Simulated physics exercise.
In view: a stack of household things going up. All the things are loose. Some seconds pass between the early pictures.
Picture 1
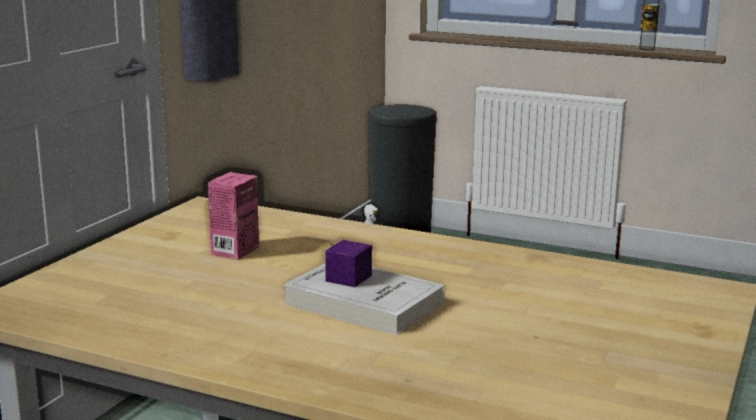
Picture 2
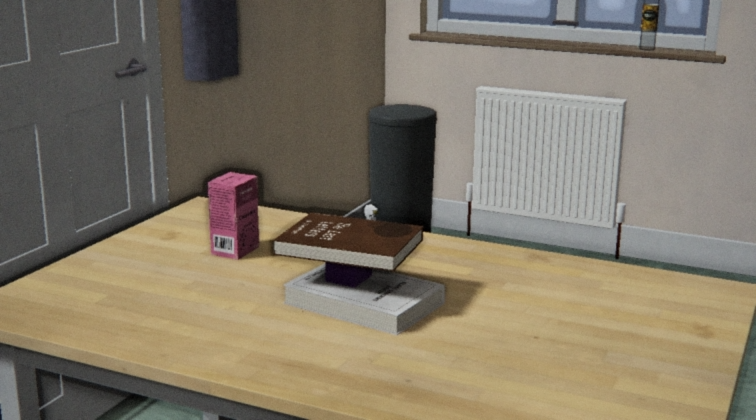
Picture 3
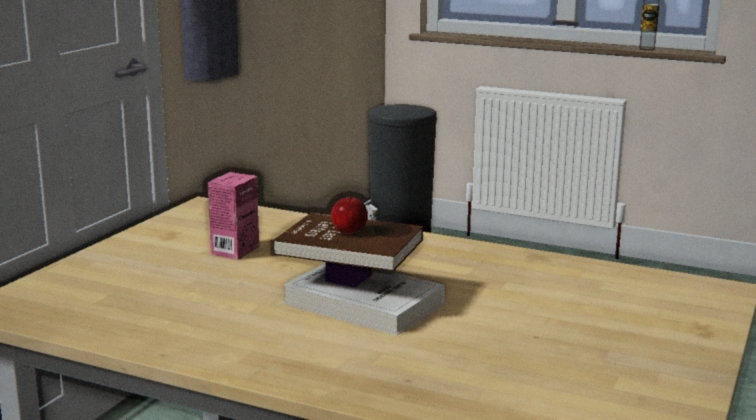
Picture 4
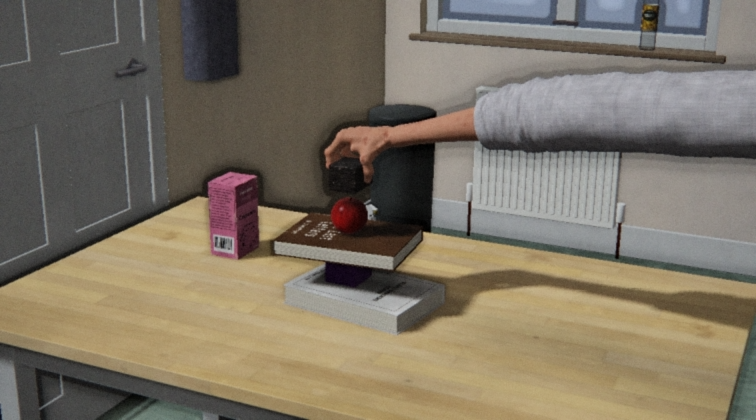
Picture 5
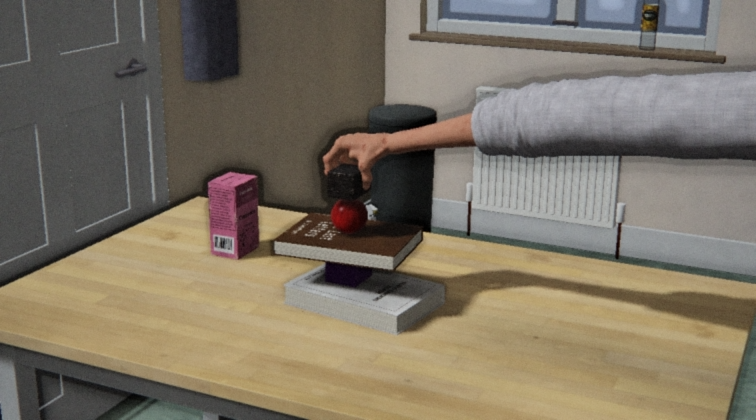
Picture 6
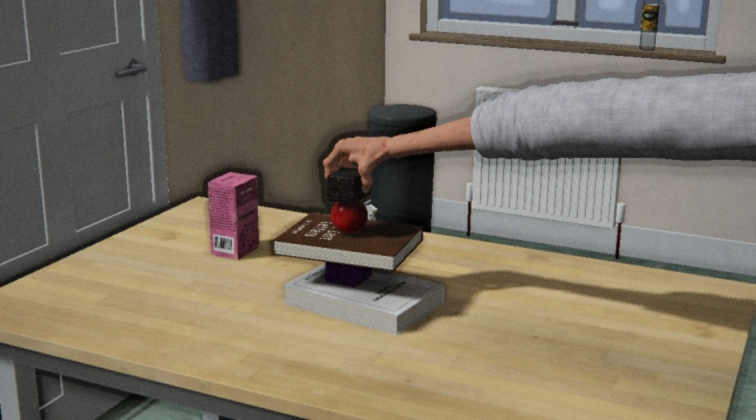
A stack growing on a wooden table as a brown book and red apple appear, then a hand lowering a black block onto the apple.
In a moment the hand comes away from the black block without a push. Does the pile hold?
Outcome: The pile comes apart.
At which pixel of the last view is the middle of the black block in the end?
Near (266, 266).
Then, 0.70 s on from there, black block turned 38° from how it was put near (332, 187).
Then, 1.00 s on from there, black block now fallen.
Then, 1.20 s on from there, things are still on the move.
In the end, fallen, black block; the other 5 unmoved. At the end, from the last picture's camera, black block near (266, 267). The pile gives way.
